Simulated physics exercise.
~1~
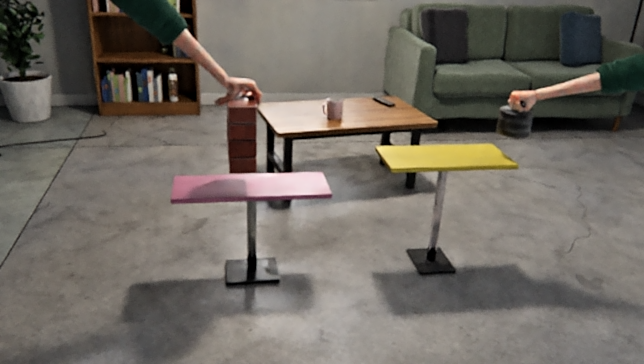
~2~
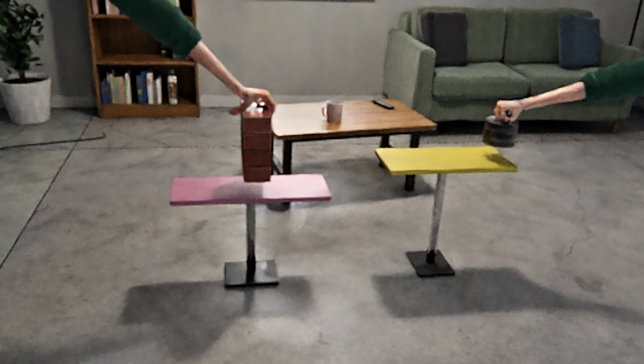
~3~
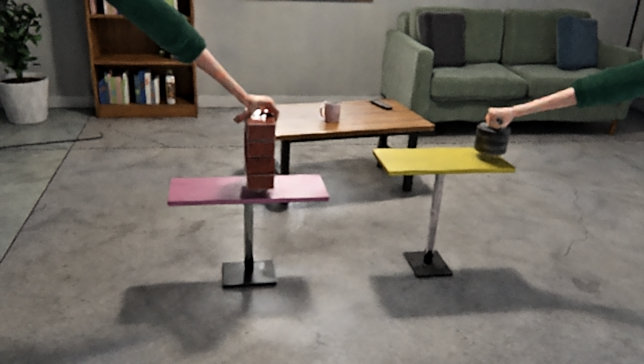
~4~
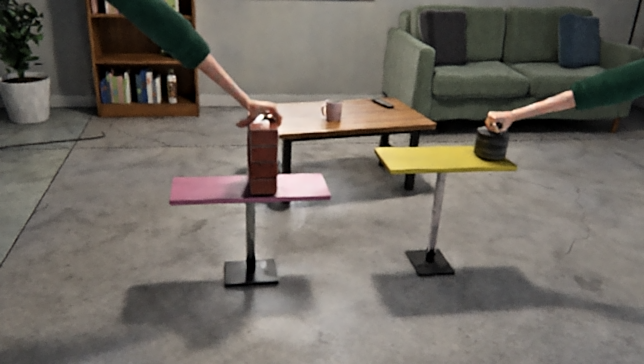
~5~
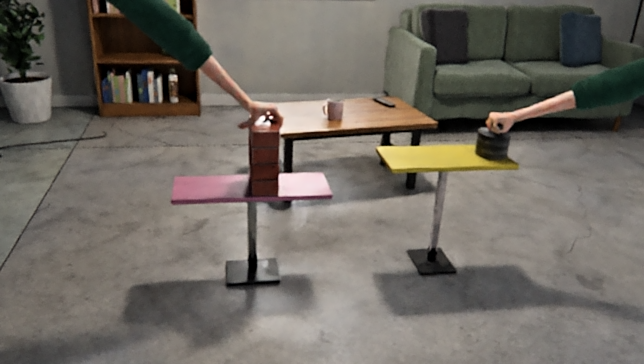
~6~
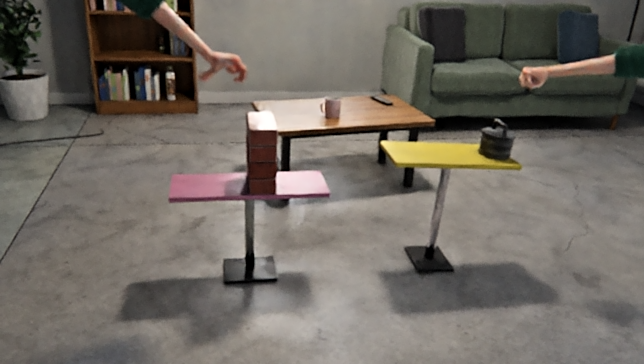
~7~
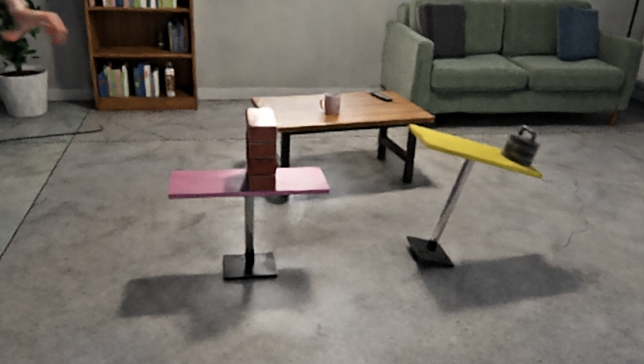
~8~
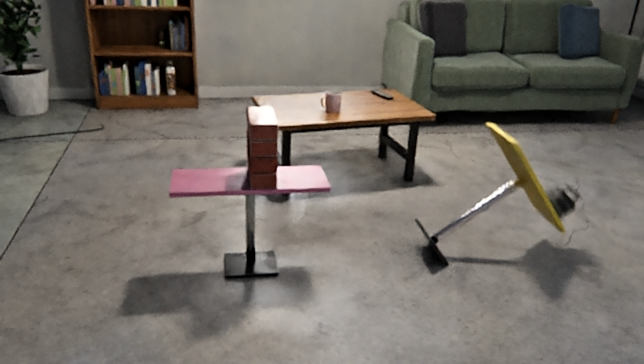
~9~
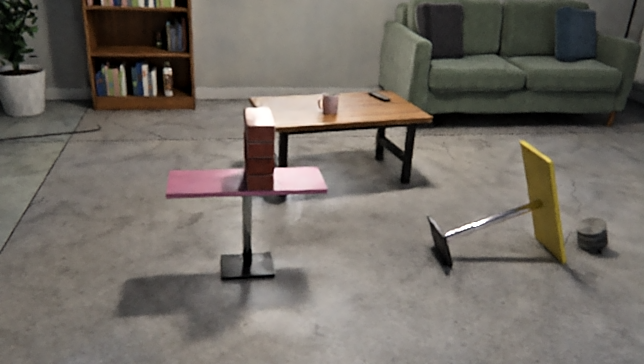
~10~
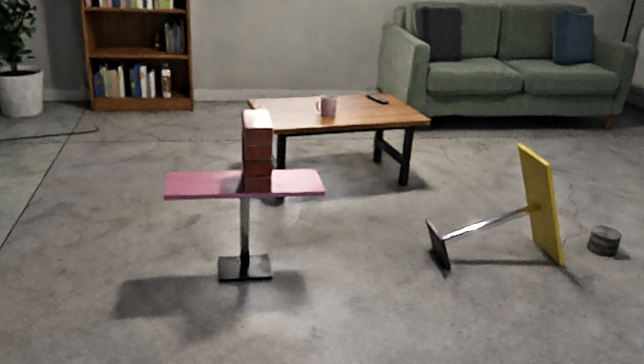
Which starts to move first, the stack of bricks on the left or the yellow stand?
The stack of bricks moves first, as a hand brings it over to the pink table. The yellow stand only starts to tip later, after the hands have let go.
